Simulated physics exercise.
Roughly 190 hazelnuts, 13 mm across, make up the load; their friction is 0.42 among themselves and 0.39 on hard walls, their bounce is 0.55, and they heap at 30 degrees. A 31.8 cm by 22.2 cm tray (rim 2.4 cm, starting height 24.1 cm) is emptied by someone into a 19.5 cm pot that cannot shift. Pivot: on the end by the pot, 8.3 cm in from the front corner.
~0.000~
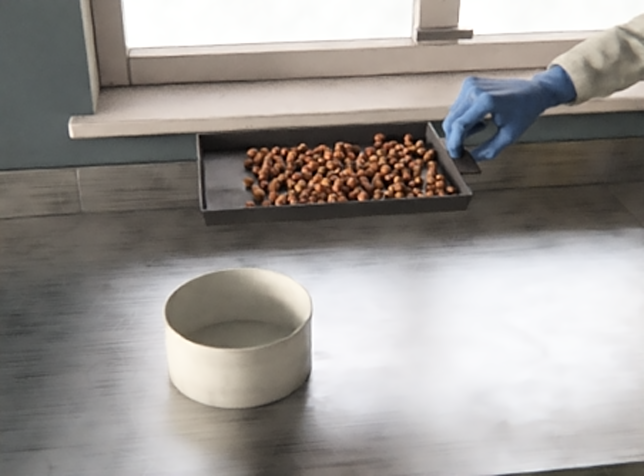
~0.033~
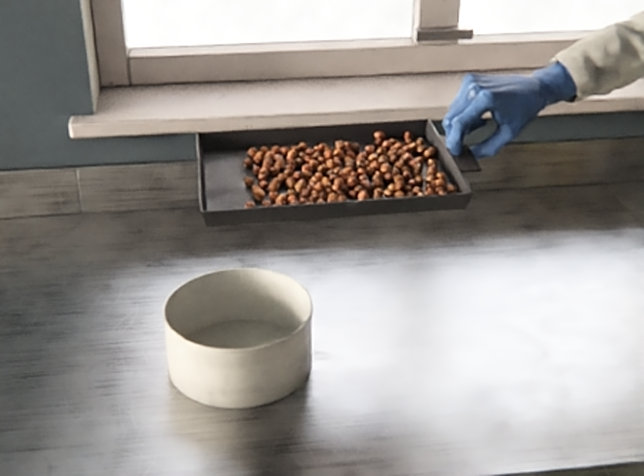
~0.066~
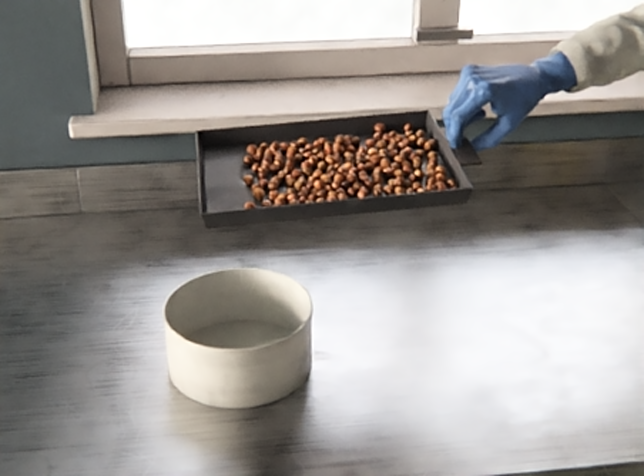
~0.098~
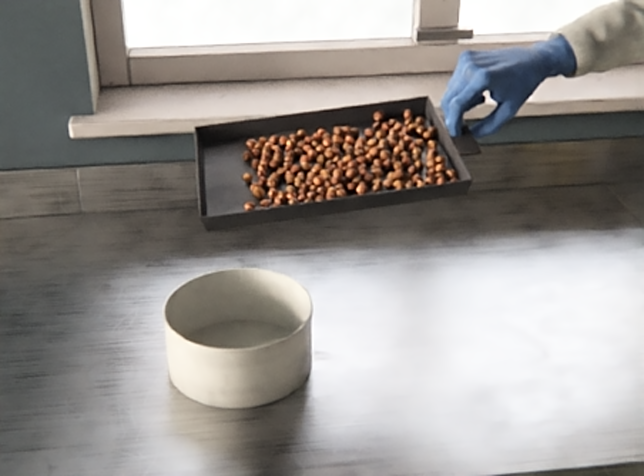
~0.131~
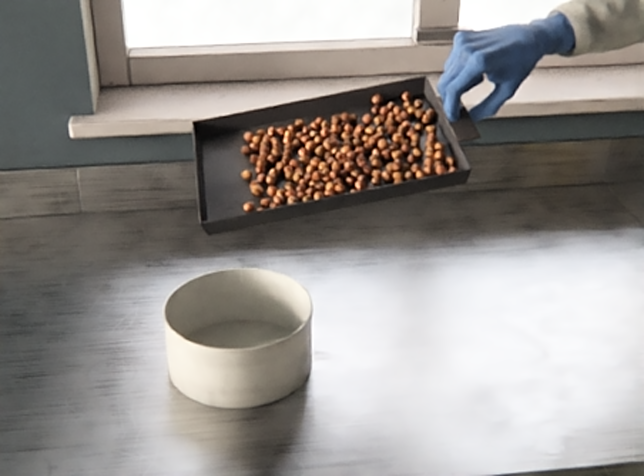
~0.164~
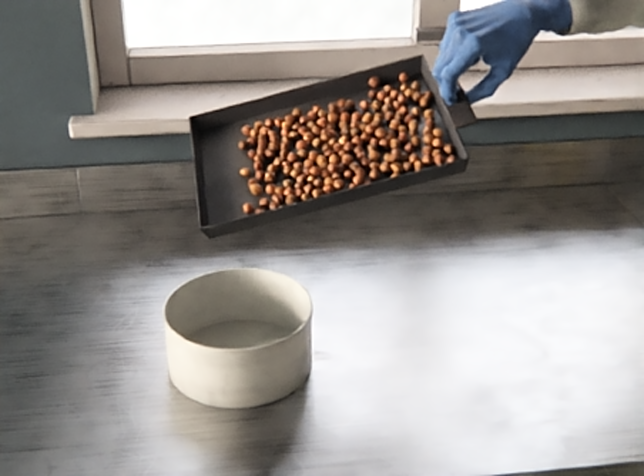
A blue-gloved hand with a pale sleeve, at the upper right, grips the end of a dark rectangular tray of brown hazelnuts above a dark, streaked worktop beside a window, seen from slightly above. A round cream pot sits on the worktop below the tray, left of centre. The hand lifts the tray's right end, slightly then further, slanting it down leftward, while the camera stays still.
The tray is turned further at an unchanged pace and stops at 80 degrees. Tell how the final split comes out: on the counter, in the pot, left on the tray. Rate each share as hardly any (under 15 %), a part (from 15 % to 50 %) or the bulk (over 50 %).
Counter: The bulk; pot: A part; tray: Hardly any.
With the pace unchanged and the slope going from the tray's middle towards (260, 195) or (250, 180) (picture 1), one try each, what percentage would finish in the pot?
Estimate: Some 15 % and some 5 % respectively.
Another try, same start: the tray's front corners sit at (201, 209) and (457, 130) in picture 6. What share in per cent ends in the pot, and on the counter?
The pot gets 5 and the counter 80.
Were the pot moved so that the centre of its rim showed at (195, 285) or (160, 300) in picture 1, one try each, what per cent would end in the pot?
Spot one: Some 5 per cent; spot two: Some 30 per cent.
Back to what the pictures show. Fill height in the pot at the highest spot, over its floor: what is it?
Roughly 1.5 cm up.
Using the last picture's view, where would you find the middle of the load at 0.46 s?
By then the middle of the load sits around (263, 176).
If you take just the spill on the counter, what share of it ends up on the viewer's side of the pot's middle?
90 %.
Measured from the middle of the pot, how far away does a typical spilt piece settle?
That comes to near 28 cm.
After 0.34 s, tilt 51 degrees; the tray holds 100 %, the pot 0 %.
Then, at 0.46 s, tilt 73 degrees; the tray holds 100 %, the pot 0 %.
After 0.71 s, tilt 80 degrees; the tray holds 15 %, the pot 15 %.
In the end, at 2.0 s, counter 60 %, pot 35 %, tray 5 %.
